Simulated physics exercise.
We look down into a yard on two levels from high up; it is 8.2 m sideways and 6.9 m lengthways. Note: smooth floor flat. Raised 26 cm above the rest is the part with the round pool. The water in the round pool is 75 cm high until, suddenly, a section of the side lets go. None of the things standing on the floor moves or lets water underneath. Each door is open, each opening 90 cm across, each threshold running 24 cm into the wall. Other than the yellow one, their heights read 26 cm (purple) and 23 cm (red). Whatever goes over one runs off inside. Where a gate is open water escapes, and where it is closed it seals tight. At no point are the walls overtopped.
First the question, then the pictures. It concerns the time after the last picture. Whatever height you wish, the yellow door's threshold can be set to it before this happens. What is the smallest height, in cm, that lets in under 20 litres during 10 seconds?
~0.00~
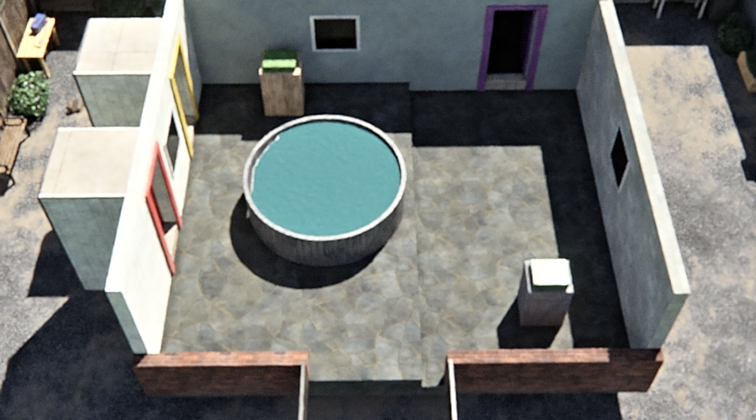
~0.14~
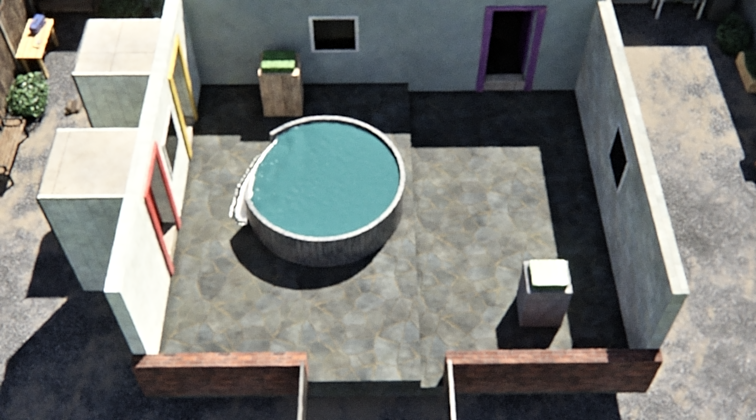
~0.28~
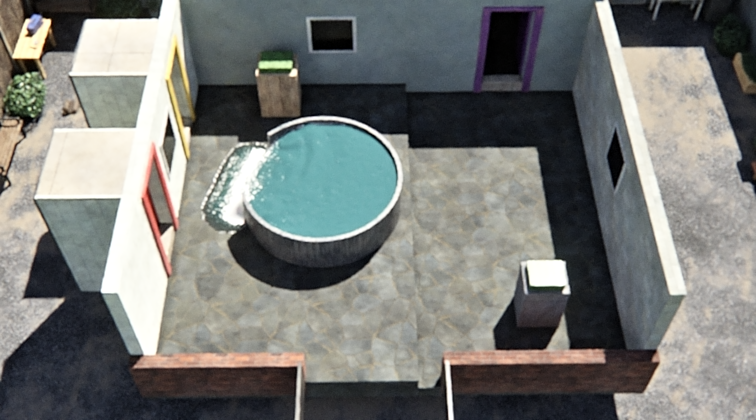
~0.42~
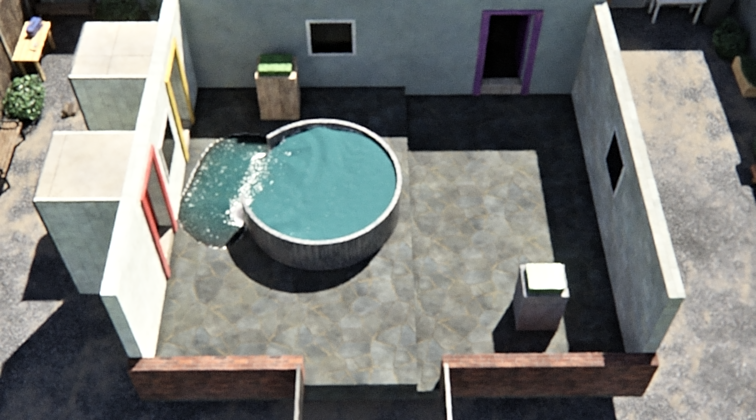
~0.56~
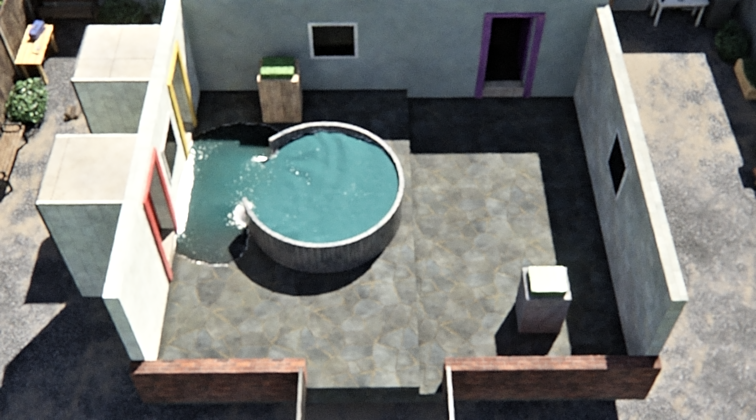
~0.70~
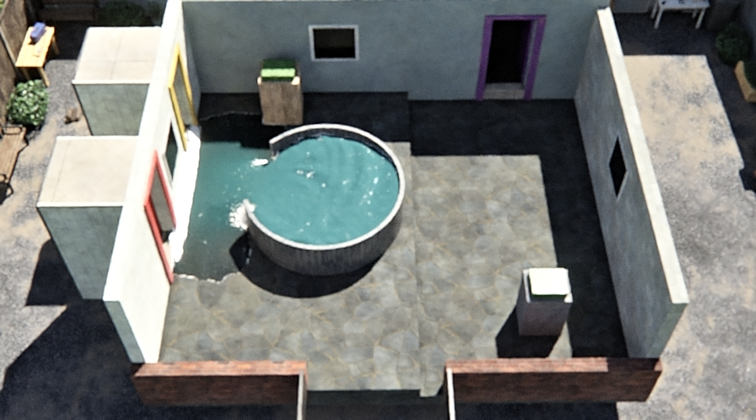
34 cm.
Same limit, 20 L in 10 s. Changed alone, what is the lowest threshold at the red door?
For red, a step near 18 cm.
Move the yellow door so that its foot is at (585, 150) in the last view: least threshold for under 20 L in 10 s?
You'd want it roughly 12.0 cm high.
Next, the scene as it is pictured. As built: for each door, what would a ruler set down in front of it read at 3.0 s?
Purple 0, red 19, yellow 27 cm.
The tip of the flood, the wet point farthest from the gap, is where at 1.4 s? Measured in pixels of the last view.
Somewhere near the pixel (160, 350).
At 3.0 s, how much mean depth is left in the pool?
Around 35 cm on average.
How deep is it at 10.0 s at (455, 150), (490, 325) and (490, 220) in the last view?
Depths of roughly 3 cm, 5 cm and 6 cm, in that order.
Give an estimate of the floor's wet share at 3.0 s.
About 35 per cent.
After 1.4 s water covers 15 % of the floor, deepest (56 cm) near (194, 197); 33 cm at the yellow door, 36 litres in over its 16 cm threshold.
After 3.0 s water covers 35 % of the floor, deepest (52 cm) near (259, 94); 27 cm at the yellow door, 168 litres in over its 16 cm threshold.
After 10.0 s water covers 95 % of the floor, deepest (16 cm) near (565, 310); 14 cm at the yellow door, 269 litres in over its 16 cm threshold.
At the yellow door as built, the water arrived by 0.6 s and peaked near 34 cm at 1.8 s.
With a threshold of 29.5 cm, 50 litres would have come in within the 10 s; with 40 cm, 3 litres. So under 20 litres takes about 34 cm.
